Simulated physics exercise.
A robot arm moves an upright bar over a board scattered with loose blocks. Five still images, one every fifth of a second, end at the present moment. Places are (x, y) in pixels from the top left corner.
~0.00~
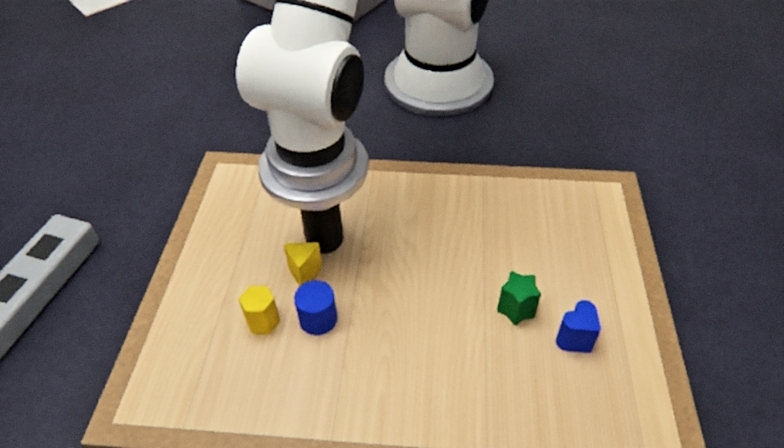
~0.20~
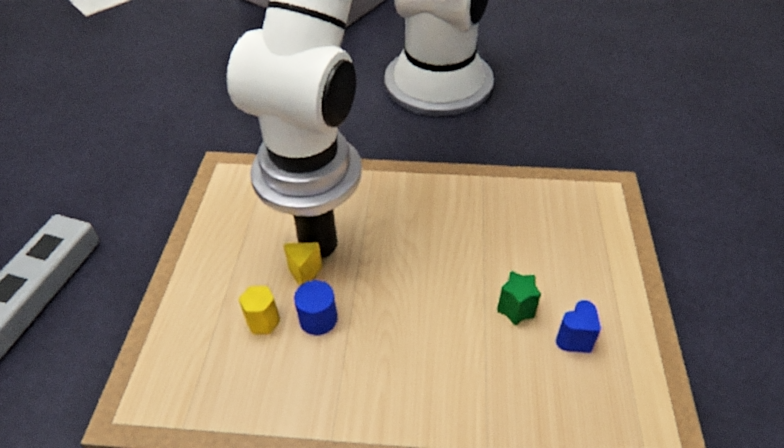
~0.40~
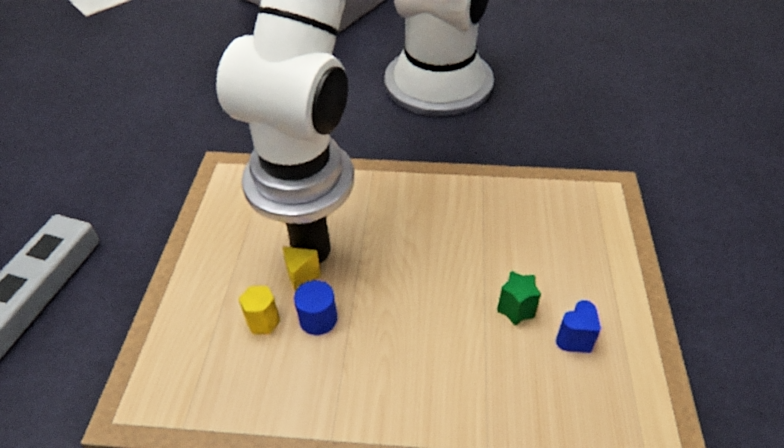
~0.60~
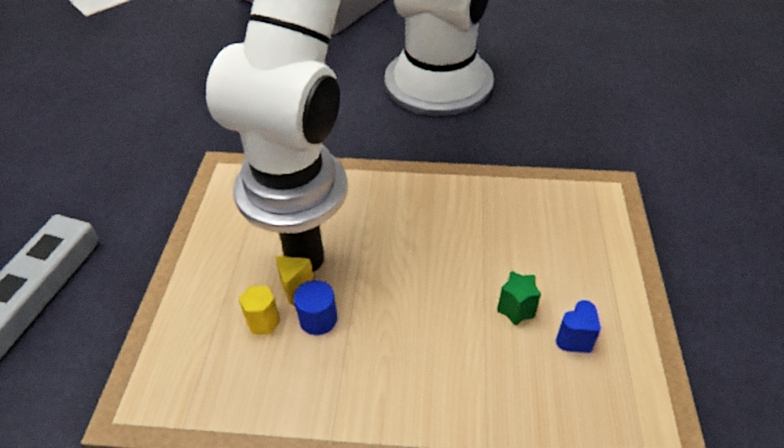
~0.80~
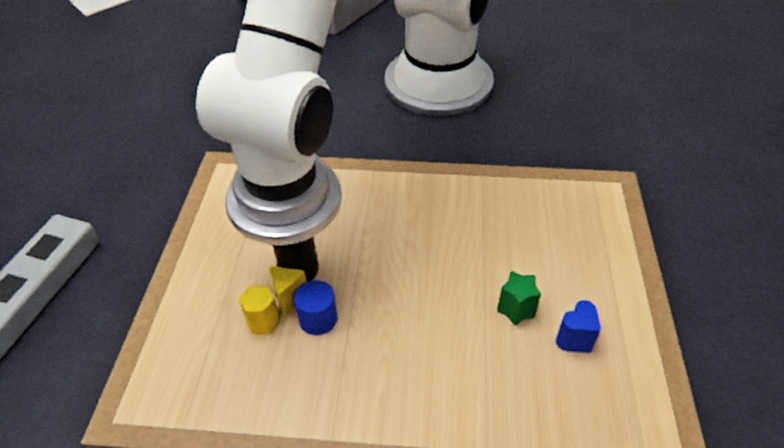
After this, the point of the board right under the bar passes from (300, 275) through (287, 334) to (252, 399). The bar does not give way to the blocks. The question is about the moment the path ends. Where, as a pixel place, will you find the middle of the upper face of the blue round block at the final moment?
The middle of the upper face of the blue round block will lie at about (324, 316) in the picture.
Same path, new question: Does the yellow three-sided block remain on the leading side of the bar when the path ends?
I expect so.
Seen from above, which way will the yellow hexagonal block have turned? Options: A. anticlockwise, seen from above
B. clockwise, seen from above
Correct choice: B.
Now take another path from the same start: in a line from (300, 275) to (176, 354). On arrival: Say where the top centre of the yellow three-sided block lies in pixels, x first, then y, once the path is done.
Located at (277, 296).
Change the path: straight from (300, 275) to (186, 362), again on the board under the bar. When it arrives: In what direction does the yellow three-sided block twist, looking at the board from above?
Answer: Against the clock.
What follows on the original path. One third of the way, bar at (292, 310); yellow hexagonal block at (244, 309), turned 35° clockwise; yellow three-sided block at (270, 318), turned 25° clockwise; blue round block at (321, 311).
Two thirds of the way, bar at (276, 352); yellow hexagonal block at (242, 309), turned 40° clockwise; yellow three-sided block at (246, 361), turned 30° clockwise; blue round block at (323, 316).
At the end, bar at (250, 395); yellow hexagonal block at (242, 309), turned 40° clockwise; yellow three-sided block at (215, 407), turned 30° clockwise; blue round block at (323, 316).
